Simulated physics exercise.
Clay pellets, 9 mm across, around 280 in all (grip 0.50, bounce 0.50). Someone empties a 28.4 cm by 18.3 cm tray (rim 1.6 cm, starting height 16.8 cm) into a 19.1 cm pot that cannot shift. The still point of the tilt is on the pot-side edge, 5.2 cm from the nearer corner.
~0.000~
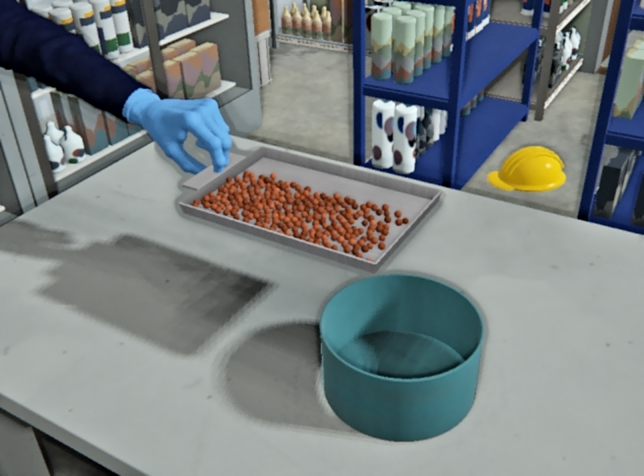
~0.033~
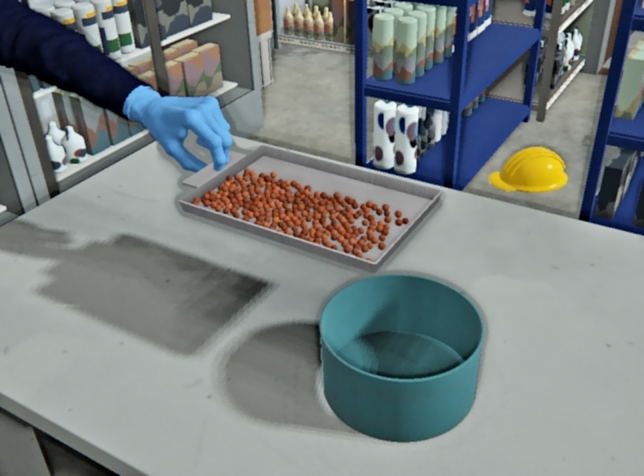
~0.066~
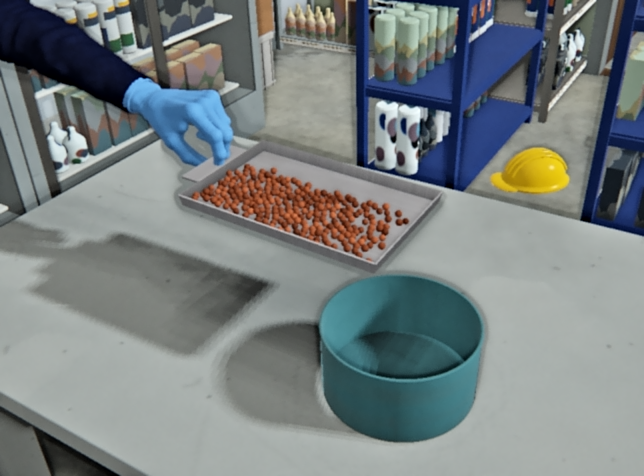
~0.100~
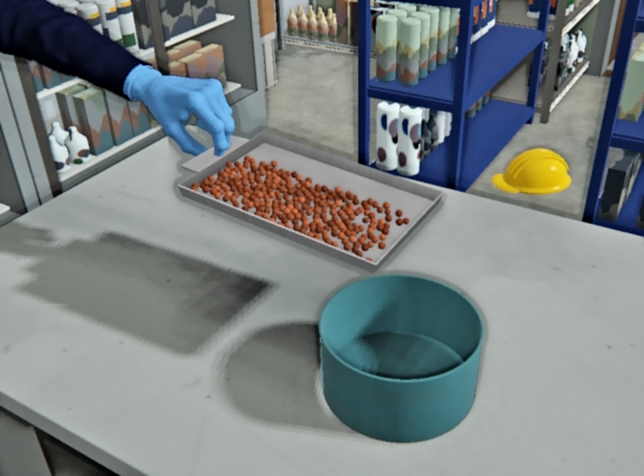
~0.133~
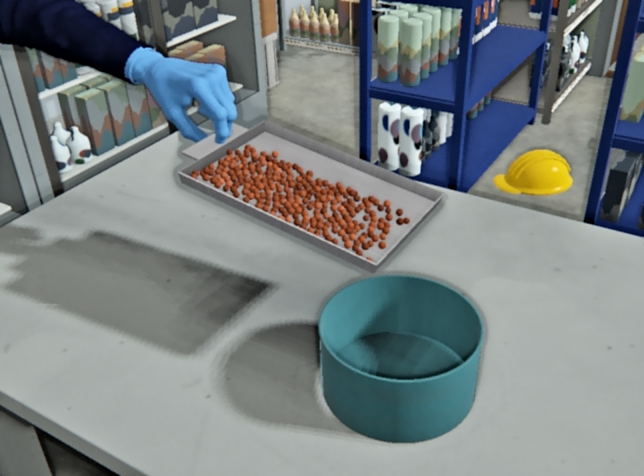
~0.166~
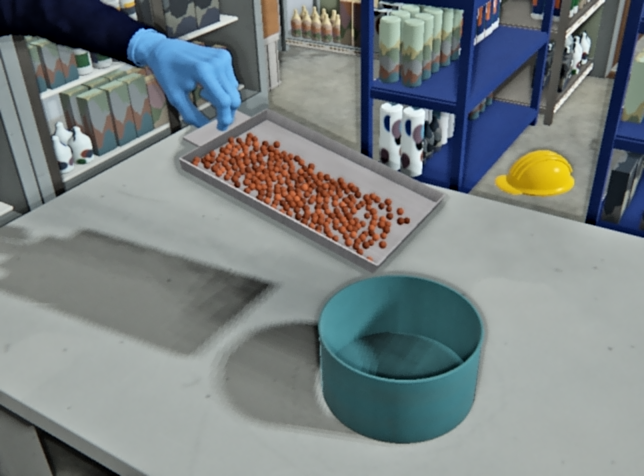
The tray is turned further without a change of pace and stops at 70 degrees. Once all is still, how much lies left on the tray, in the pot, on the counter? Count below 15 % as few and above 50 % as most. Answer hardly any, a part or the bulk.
Tray: A part, pot: A part, counter: A part.
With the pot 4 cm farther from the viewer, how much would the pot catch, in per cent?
Then about 40 per cent.
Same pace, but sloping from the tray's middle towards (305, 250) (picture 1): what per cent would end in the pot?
Some 5 per cent.
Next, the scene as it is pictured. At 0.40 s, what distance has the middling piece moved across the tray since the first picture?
Some 2 cm.
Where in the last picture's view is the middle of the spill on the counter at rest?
At about (530, 336).
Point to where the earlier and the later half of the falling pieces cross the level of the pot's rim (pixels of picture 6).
First near (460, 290), later near (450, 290).
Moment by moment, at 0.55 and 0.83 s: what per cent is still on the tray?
In turn: 100, 45.
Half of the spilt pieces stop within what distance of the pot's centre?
Roughly 22 cm.
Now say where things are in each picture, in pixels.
The first picture shows tray tilt 0 degrees, front corners at (182, 202) and (374, 261); middle of the pieces at (295, 213); pot at (401, 322).
The second picture shows tray tilt 1 degrees, front corners at (182, 200) and (374, 262); middle of the pieces at (295, 212).
The third picture shows tray tilt 2 degrees, front corners at (182, 194) and (374, 262); middle of the pieces at (295, 209).
The fourth picture shows tray tilt 5 degrees, front corners at (182, 185) and (375, 262), lowest corner right back; middle of the pieces at (296, 204).
The fifth picture shows tray tilt 9 degrees, front corners at (182, 172) and (375, 262), lowest corner right back; middle of the pieces at (296, 198).
The sixth picture shows tray tilt 13 degrees, front corners at (183, 158) and (376, 262), lowest corner right back; middle of the pieces at (298, 191); pot at (400, 323). The tray's pace is about 125 degrees a second.
Then, at 0.40 s, tilt 42 degrees; the tray holds 100 %, the pot 0 %.
After 0.55 s, tilt 61 degrees; the tray holds 100 %, the pot 0 %.
After 0.83 s, tilt 70 degrees; the tray holds 45 %, the pot 25 %.
In the end, at 1.7 s, tray 40 %, pot 30 %, counter 30 %.
